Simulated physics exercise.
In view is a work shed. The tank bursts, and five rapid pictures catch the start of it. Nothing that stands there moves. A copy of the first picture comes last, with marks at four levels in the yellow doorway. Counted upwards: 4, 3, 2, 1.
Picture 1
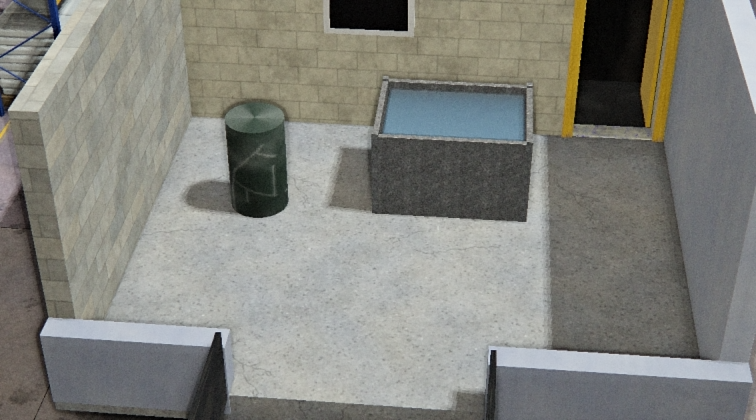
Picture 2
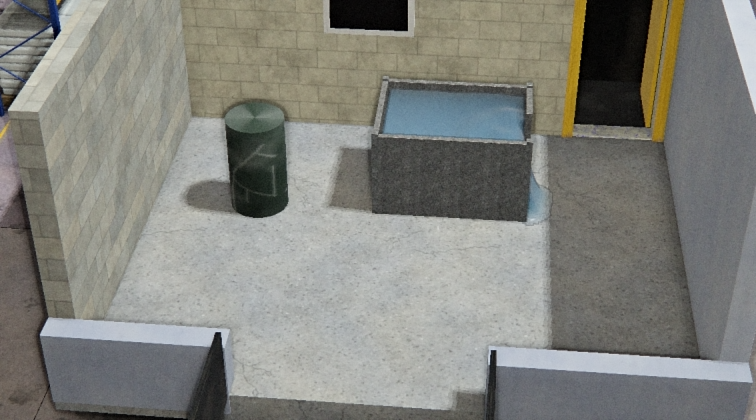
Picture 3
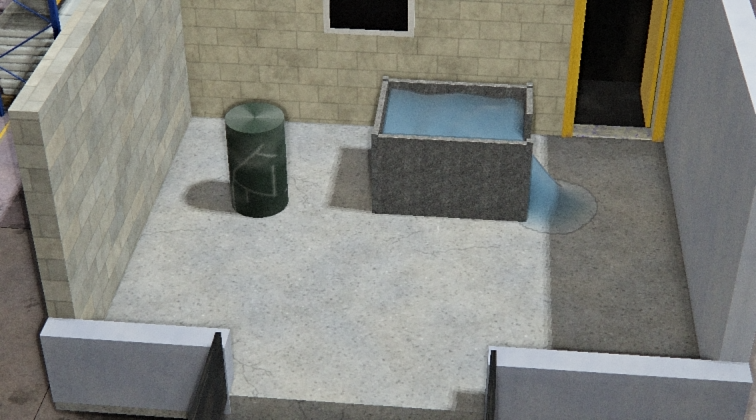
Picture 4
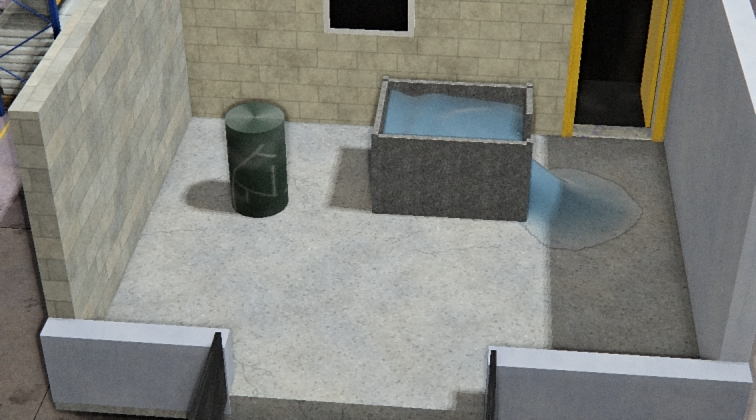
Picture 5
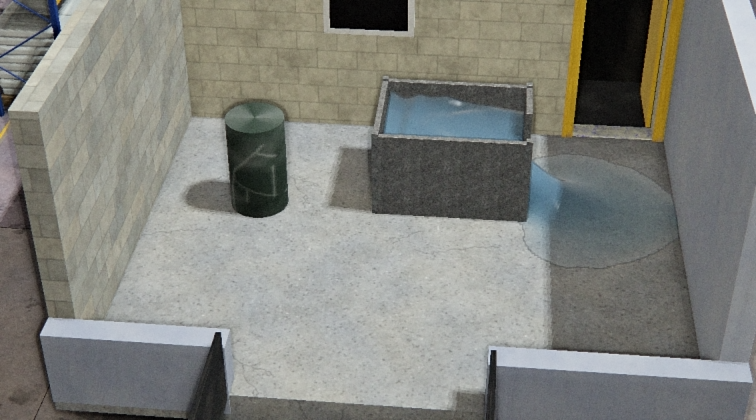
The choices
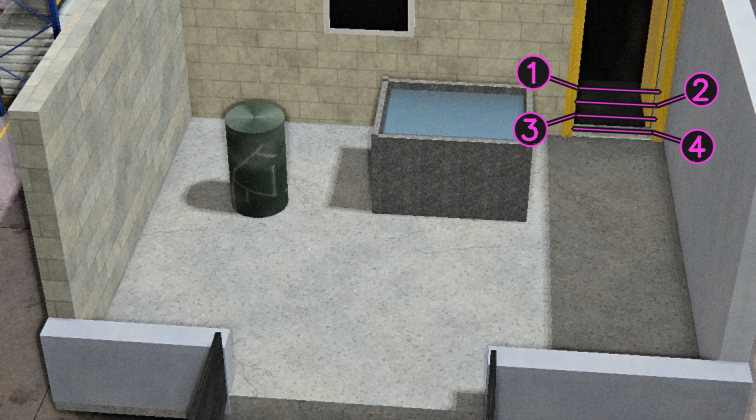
A work shed with pale block walls and a light speckled floor is seen from above, with an open gate in the low front wall. A dark green drum stands left of a grey stone tank of blue water, near a yellow doorway at the back right. Water pours from the tank's right side and spreads rightward and forward across the darker floor, while the tank's surface ripples and lowers and the camera stays still.
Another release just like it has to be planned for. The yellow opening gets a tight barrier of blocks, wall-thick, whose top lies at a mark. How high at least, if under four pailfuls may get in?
Height 3.
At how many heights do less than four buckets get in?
Three.
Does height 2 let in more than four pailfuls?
No, that is safe.
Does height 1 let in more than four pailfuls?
No, that is safe.
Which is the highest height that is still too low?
Here it is height 4.
On the marked copy, 1 at (618, 90); 2 at (616, 103); 3 at (615, 117); 4 at (613, 130); from the bottom up 4, 3, 2, 1.
Choosing 1, nothing gets over.
Choosing 2, nothing gets over.
Choosing 3, a bucket or two gets in.
Choosing 4, about 12 bucketfuls get in.
